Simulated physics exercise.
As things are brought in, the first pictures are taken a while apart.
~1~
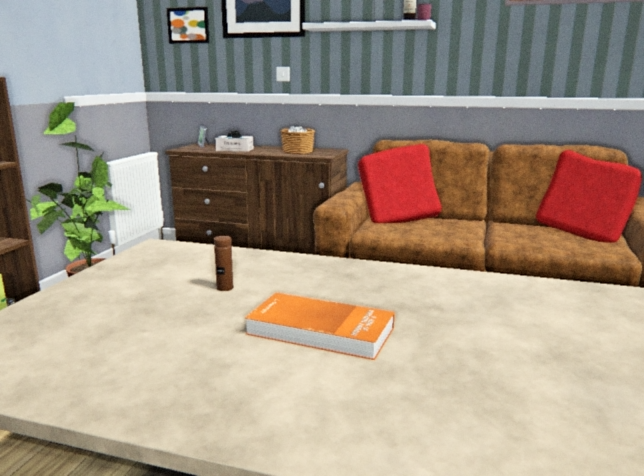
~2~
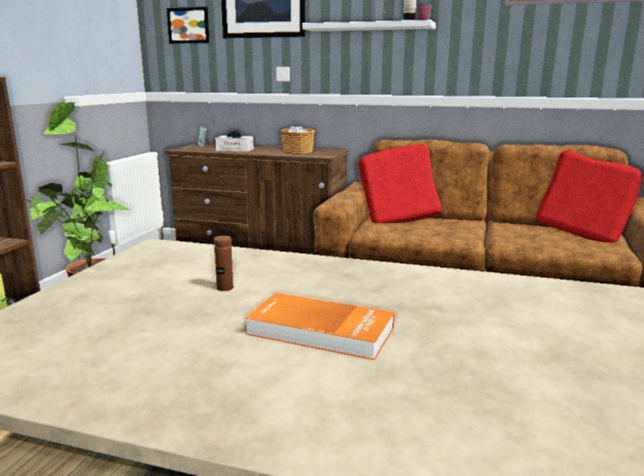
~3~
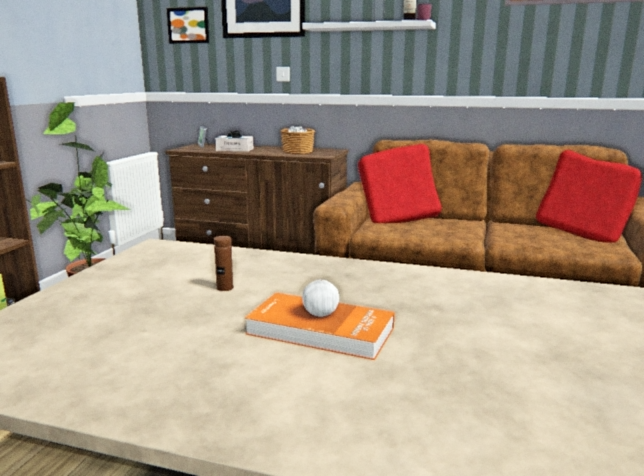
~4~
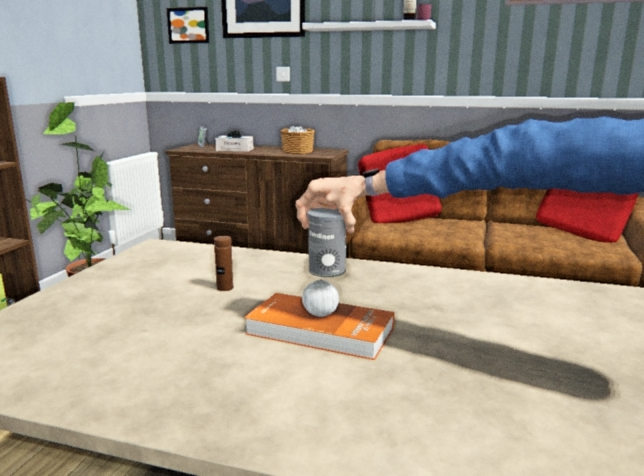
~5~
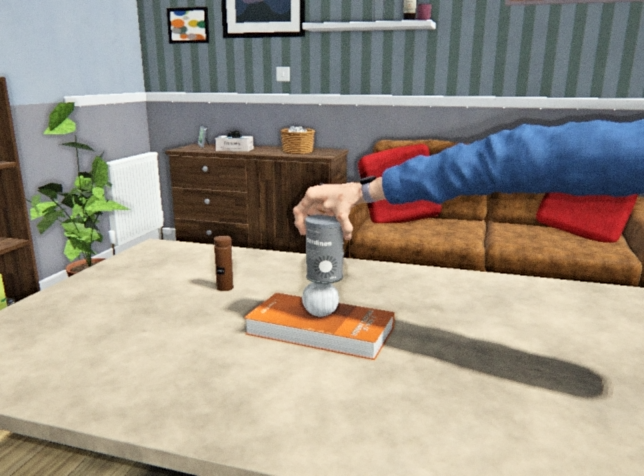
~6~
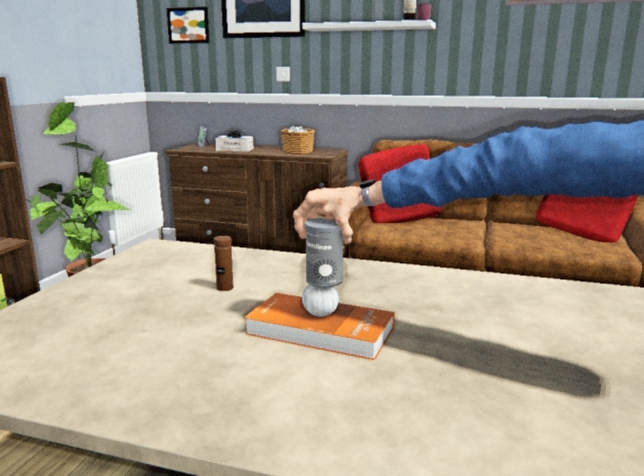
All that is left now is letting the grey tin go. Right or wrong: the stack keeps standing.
Wrong, it comes down.
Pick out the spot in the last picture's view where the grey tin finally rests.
Look near (377, 304) in the final picture.
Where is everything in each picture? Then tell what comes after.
In the first picture, the last thing is not in view yet.
In the second picture, the last thing is not in view yet; orange book (321, 323).
In the third picture, the last thing is not in view yet; brown shaker (224, 264).
The fourth picture shows still above its spot; grey tin (327, 242); white onion (321, 298).
The fifth picture shows still above its spot; grey tin (325, 248); orange book (321, 323).
The sixth picture shows in place under the hand; grey tin (325, 252); brown shaker (224, 264).
Then, 0.50 s on from there, grey tin now fallen.
Then, 0.90 s on from there, nothing new.
In the end, fallen, grey tin; the other 3 unmoved. At the end, from the last picture's camera, grey tin near (377, 304). The pile comes apart.
